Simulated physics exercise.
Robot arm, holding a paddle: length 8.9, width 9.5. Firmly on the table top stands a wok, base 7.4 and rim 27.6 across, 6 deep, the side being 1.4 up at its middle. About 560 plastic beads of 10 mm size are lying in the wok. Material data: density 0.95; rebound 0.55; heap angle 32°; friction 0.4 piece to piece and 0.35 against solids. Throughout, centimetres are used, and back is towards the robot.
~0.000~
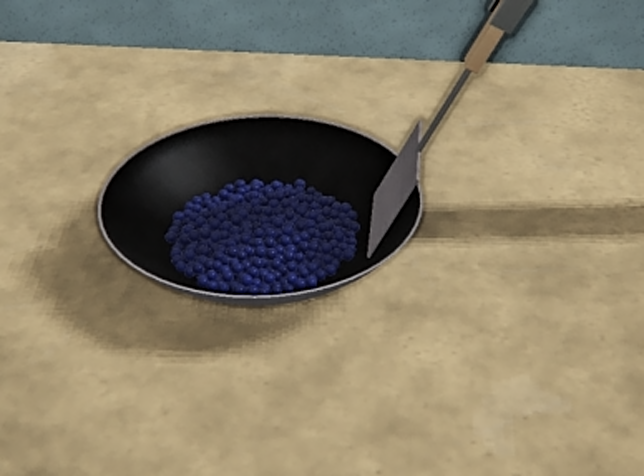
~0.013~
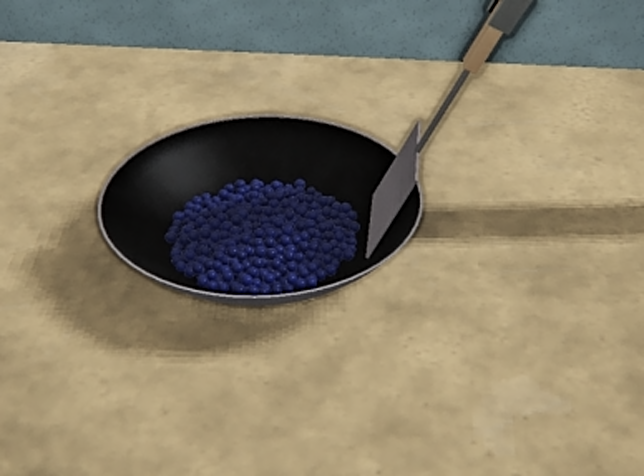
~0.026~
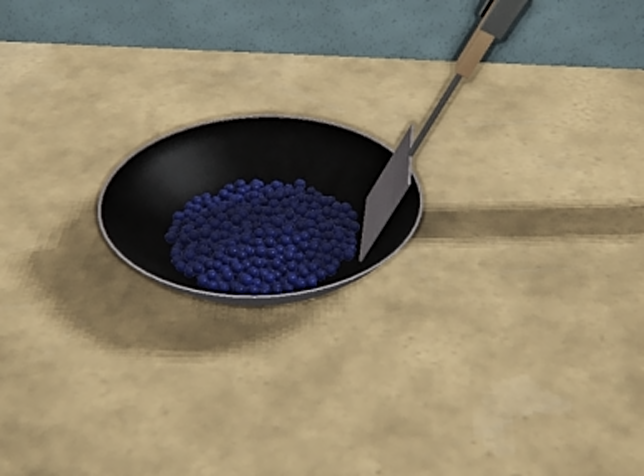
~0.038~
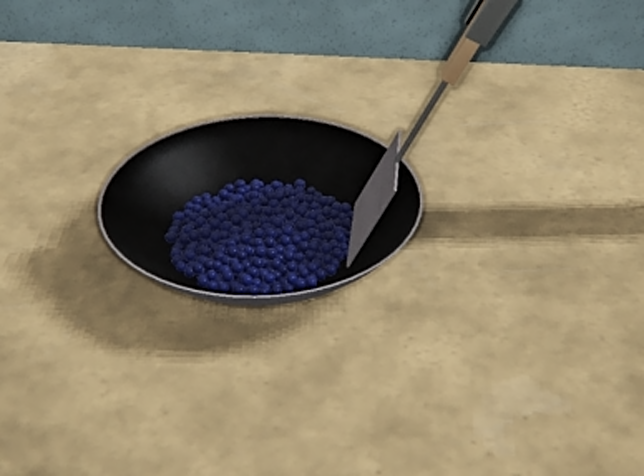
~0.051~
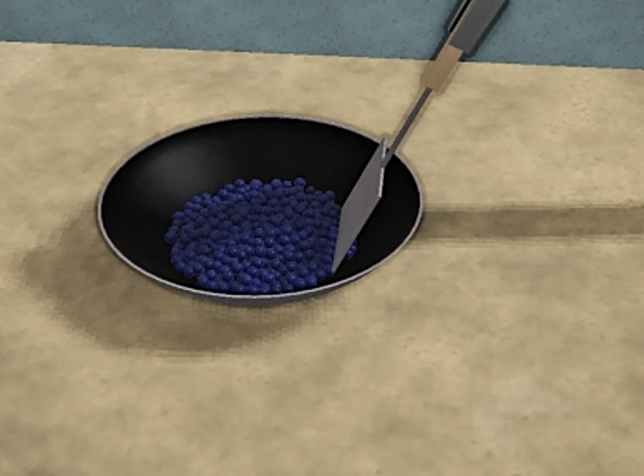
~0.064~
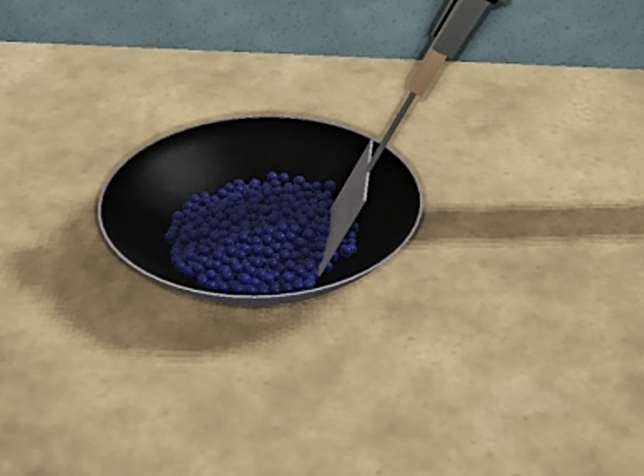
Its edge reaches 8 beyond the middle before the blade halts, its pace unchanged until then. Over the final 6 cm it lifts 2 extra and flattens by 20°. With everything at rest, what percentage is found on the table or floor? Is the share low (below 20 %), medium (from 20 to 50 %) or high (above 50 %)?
The share is medium, from 20 to 50 %.
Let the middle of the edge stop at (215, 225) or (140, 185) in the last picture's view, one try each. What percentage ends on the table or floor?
0 % and 50 %.
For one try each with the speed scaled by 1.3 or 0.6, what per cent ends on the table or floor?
Roughly 45 percent for the first try, 5 percent for the second.
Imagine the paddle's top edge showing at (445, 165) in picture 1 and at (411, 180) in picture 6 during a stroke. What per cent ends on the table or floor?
Near 5 in a hundred.
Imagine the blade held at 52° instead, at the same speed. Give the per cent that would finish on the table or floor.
In that case around 30 per cent.
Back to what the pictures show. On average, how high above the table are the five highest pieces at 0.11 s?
They are near 7 cm up.
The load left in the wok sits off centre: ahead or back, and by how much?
Forward offset: Roughly 4.0 cm.
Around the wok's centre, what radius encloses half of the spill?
26 cm.
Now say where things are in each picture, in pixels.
In the first picture, the paddle top edge at (420, 148), sloping 65°; upper third of the load around (264, 228), from x 170 to 355, top at y 185; 557 in the wok.
In the second picture, the paddle top edge at (418, 149), sloping 65°; upper third of the load around (264, 228), from x 170 to 355, top at y 185.
In the third picture, the paddle top edge at (411, 153), sloping 65°; upper third of the load around (264, 228), from x 170 to 355, top at y 185.
In the fourth picture, the paddle top edge at (398, 159), sloping 65°; upper third of the load around (264, 228), from x 170 to 355, top at y 185.
In the fifth picture, the paddle top edge at (383, 165), sloping 65°; upper third of the load around (264, 227), from x 170 to 355, top at y 185.
In the sixth picture, the paddle top edge at (369, 169), sloping 65°; upper third of the load around (267, 225), from x 170 to 355, top at y 180; 557 in the wok.
After 0.11 s, sloping 65°, highest piece 8 above the table; 557 in the wok.
After 0.16 s, sloping 59°, highest piece 10 above the table; 557 in the wok.
After 0.39 s, sloping 45°, highest piece 8 above the table; 388 in the wok, 124 on the table or floor, 45 on the blade or in flight.
After 1.44 s, sloping 45°, highest piece 5 above the table; 387 in the wok, 170 on the table or floor.
In the end, 387 in the wok, 170 on the table or floor. That is 31 % on the table or floor.
